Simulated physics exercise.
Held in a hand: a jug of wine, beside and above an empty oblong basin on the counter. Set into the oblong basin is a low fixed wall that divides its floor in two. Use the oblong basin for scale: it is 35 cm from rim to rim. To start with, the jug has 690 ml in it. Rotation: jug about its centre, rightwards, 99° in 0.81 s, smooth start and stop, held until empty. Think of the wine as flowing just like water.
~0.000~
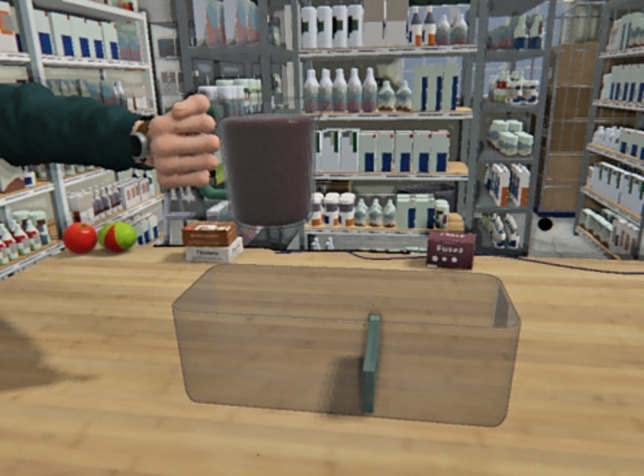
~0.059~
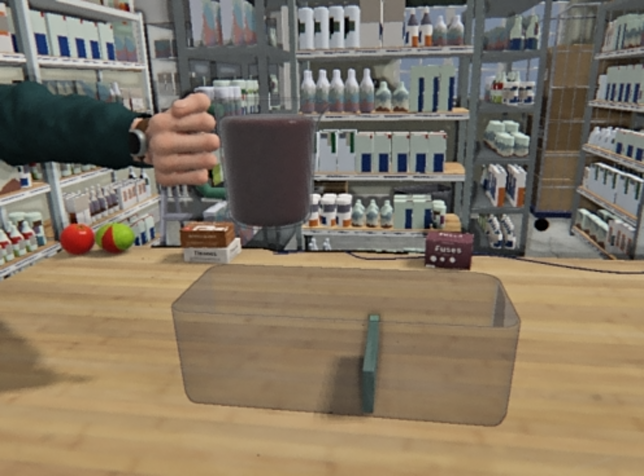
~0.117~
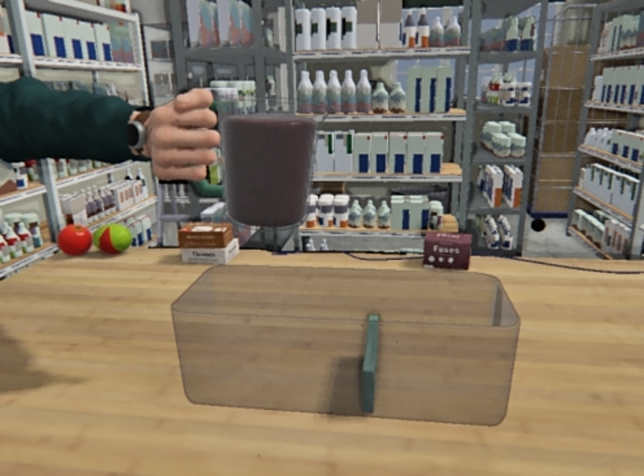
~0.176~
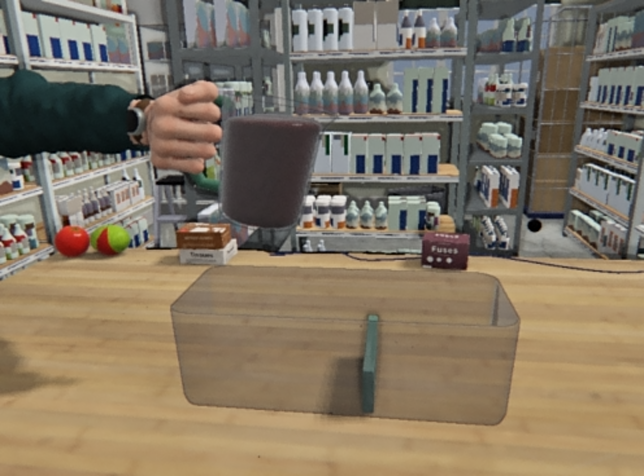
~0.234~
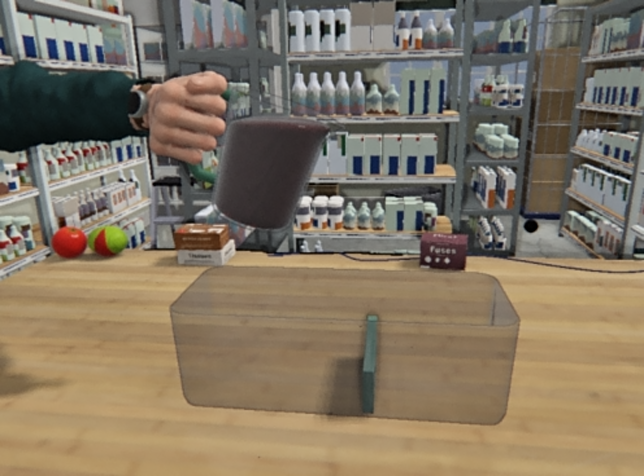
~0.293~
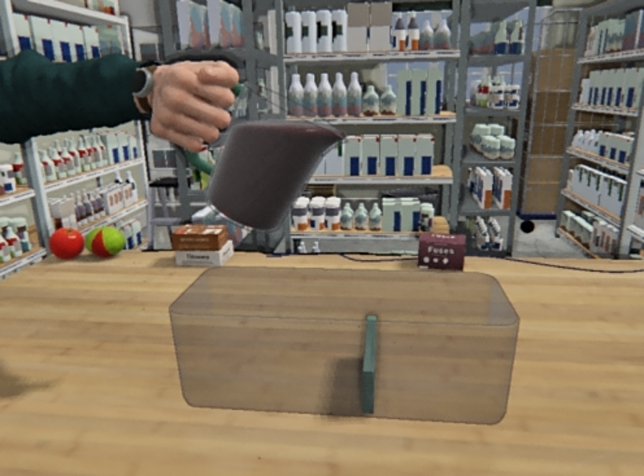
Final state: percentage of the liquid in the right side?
Approximately 94 %.
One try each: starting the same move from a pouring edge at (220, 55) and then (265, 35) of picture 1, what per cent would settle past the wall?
5 in a hundred, followed by 25 in a hundred.
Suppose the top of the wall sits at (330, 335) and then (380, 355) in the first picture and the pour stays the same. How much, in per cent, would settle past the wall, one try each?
I'd say 95 percent on the first go, 85 percent on the next.
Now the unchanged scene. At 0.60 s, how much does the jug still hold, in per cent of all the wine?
Portion remaining: Approx. 68 per cent.
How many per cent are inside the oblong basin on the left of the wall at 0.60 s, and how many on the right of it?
0 left and 12 right, roughly.
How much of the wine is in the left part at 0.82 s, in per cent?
I'd say near 1 percent.
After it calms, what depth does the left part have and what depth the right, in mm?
Some 0 mm on the left and some 38 mm on the right.
By 0.60 s the tilt is 83° and 67 per cent is still to pour, 0 is left of the wall and 11 right of it.
By 0.82 s the tilt is 99° and 23 per cent is still to pour, 1 is left of the wall and 56 right of it.
By 1.06 s the tilt is 99° and 5 per cent is still to pour, 3 is left of the wall and 87 right of it.
By 1.31 s the tilt is 99° and 1 per cent is still to pour, 4 is left of the wall and 94 right of it.
At rest 5 per cent lies left of the wall, 94 right of it and 1 outside.
